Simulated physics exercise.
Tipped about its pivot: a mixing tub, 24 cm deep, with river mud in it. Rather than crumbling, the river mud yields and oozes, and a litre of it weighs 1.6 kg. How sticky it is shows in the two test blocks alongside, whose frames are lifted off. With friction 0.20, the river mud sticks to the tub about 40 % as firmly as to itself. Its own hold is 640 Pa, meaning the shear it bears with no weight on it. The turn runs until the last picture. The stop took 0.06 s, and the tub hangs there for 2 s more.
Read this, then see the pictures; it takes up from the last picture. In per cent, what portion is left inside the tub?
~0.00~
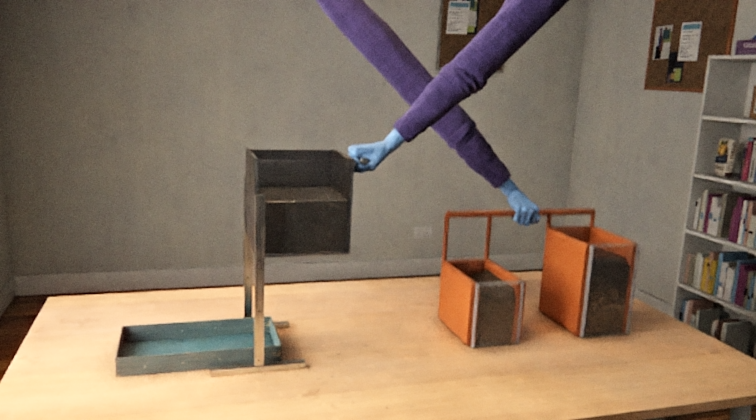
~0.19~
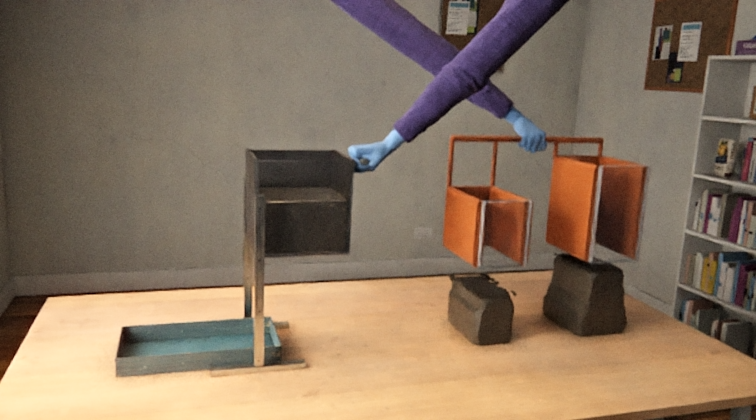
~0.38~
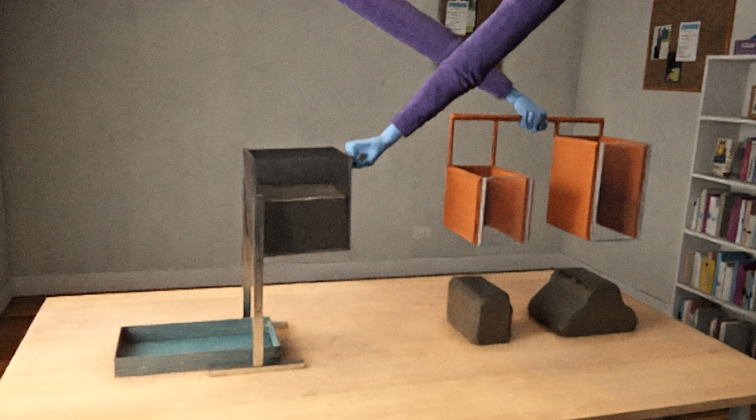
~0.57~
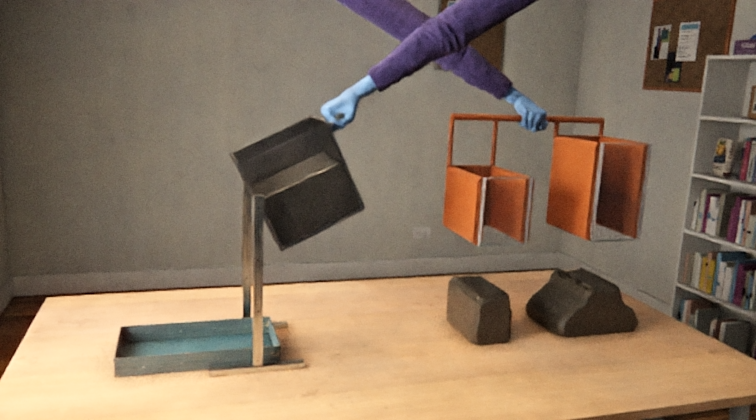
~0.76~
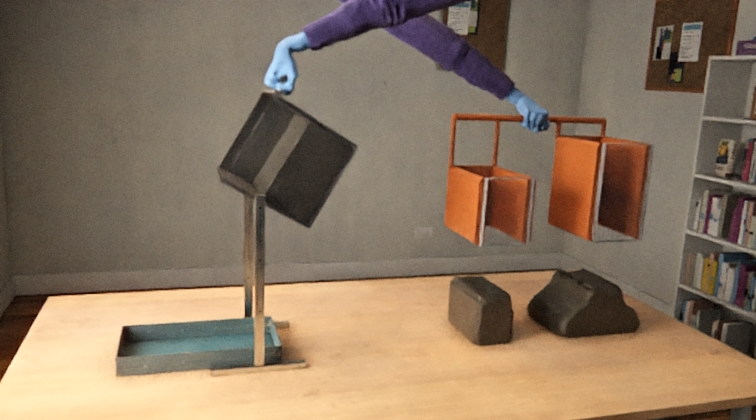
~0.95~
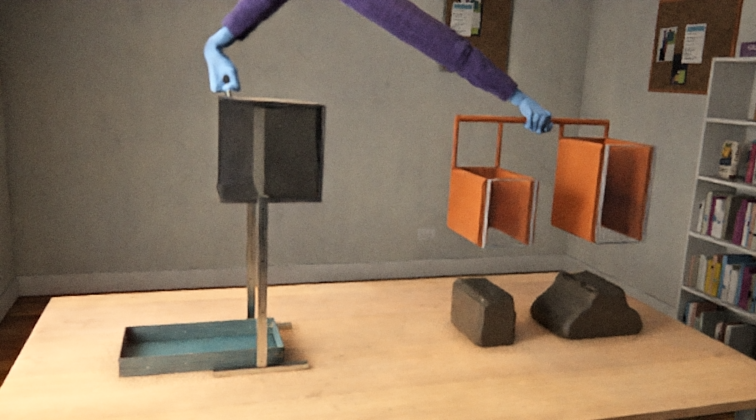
Some 74 per cent is left inside the tub.
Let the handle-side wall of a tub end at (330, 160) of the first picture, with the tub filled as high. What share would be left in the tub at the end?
I'd put it at close to 100 per cent.
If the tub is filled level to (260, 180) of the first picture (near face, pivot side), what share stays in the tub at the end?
Then about 55 %.
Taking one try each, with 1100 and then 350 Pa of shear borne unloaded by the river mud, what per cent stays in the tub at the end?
The two runs give near 100 % and near 55 % respectively.
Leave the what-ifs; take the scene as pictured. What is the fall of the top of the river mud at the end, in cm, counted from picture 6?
About 12 cm.
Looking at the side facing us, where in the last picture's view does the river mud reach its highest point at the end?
Highest point: Approx. (286, 158).
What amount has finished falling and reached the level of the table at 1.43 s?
About 0 %.
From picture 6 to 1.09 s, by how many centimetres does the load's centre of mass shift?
Around 4 cm.
By 1.09 s, the tub is at 89 degrees and holds 100 %.
By 1.26 s, the tub is at 89 degrees and holds 91 %.
By 1.43 s, the tub is at 89 degrees and holds 78 %.
By 1.60 s, the tub is at 89 degrees and holds 74 %.
By 2.95 s, at the end, the tub is at 89 degrees and holds 74 %.
